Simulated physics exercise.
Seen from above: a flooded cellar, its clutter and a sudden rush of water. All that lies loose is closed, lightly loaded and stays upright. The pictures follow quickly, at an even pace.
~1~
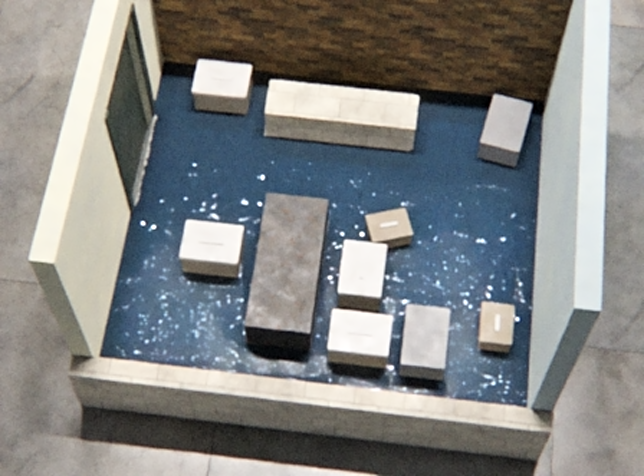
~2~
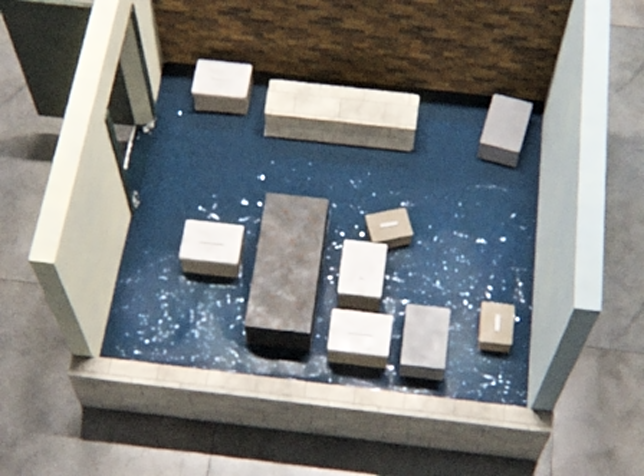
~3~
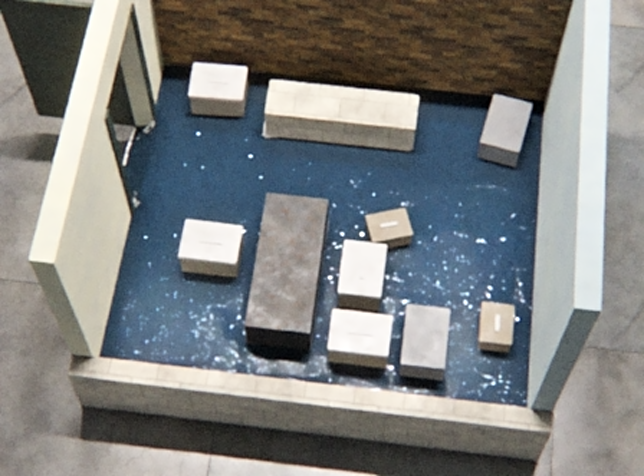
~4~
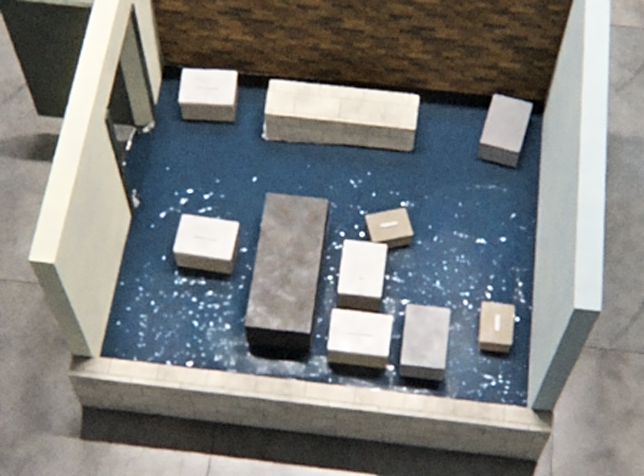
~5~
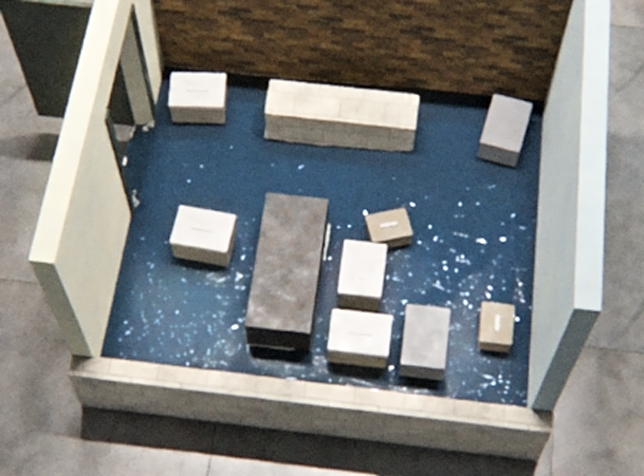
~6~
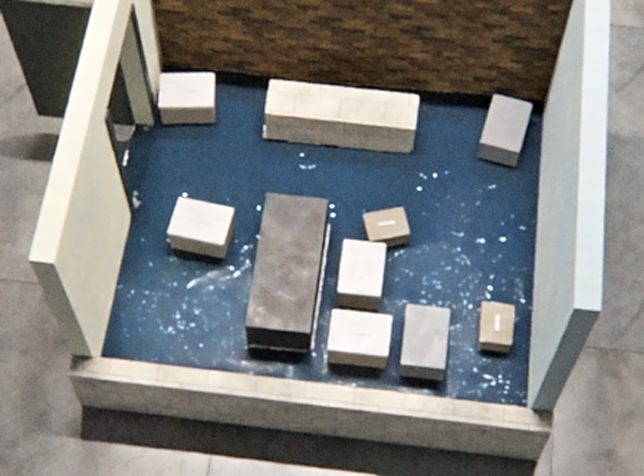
In a flooded cellar, a door swings open and two pale boxes drift slightly left.
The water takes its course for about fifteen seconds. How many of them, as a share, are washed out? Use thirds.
Share: From one to two thirds.
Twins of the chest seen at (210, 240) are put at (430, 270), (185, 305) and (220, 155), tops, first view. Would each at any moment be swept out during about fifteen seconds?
In turn: Kept in, yes, carried outside.
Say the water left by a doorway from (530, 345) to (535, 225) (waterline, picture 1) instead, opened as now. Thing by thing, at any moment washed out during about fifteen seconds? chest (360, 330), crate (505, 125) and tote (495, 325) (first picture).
As listed: Out, carried outside, gone.
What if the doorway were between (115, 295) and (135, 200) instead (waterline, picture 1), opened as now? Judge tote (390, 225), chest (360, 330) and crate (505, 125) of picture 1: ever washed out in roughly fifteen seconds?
In turn: Through, kept in, kept in.
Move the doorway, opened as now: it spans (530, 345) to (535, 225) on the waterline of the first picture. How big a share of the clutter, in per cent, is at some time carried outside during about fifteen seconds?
Near 80 in a hundred.
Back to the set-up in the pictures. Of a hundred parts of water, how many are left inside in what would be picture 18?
Some 68 per cent.
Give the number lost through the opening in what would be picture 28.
The number is 3.
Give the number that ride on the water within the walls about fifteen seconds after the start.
That makes 5.
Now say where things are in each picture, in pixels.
In the first frame, a chest at (222, 78), afloat; a chest at (212, 242) floats; 0 of 8 have shifted.
In the second frame, a chest at (222, 78) floats; a chest at (212, 242) floats; 0 of 8 have shifted.
In the third frame, a chest at (218, 81), afloat, close to its start; a chest at (211, 241) floats; 0 of 8 have shifted.
In the fourth frame, a chest at (208, 86) floats, close to its start; a chest at (206, 237), afloat, close to its start; 2 of 8 have shifted.
In the fifth frame, a chest at (197, 90) floats, close to its start; a chest at (203, 228) floats, close to its start; 2 of 8 have shifted.
In the sixth frame, a chest at (187, 90), afloat, a stride from its start; a chest at (201, 221), afloat, close to its start; 2 of 8 have shifted.
A moment on, 0 of 8 are out; 8 afloat.
Next, 2 of 8 are out; 6 afloat.
Later, 3 of 8 are out; 5 afloat.
In the end, 3 of 8 are out; 5 afloat.
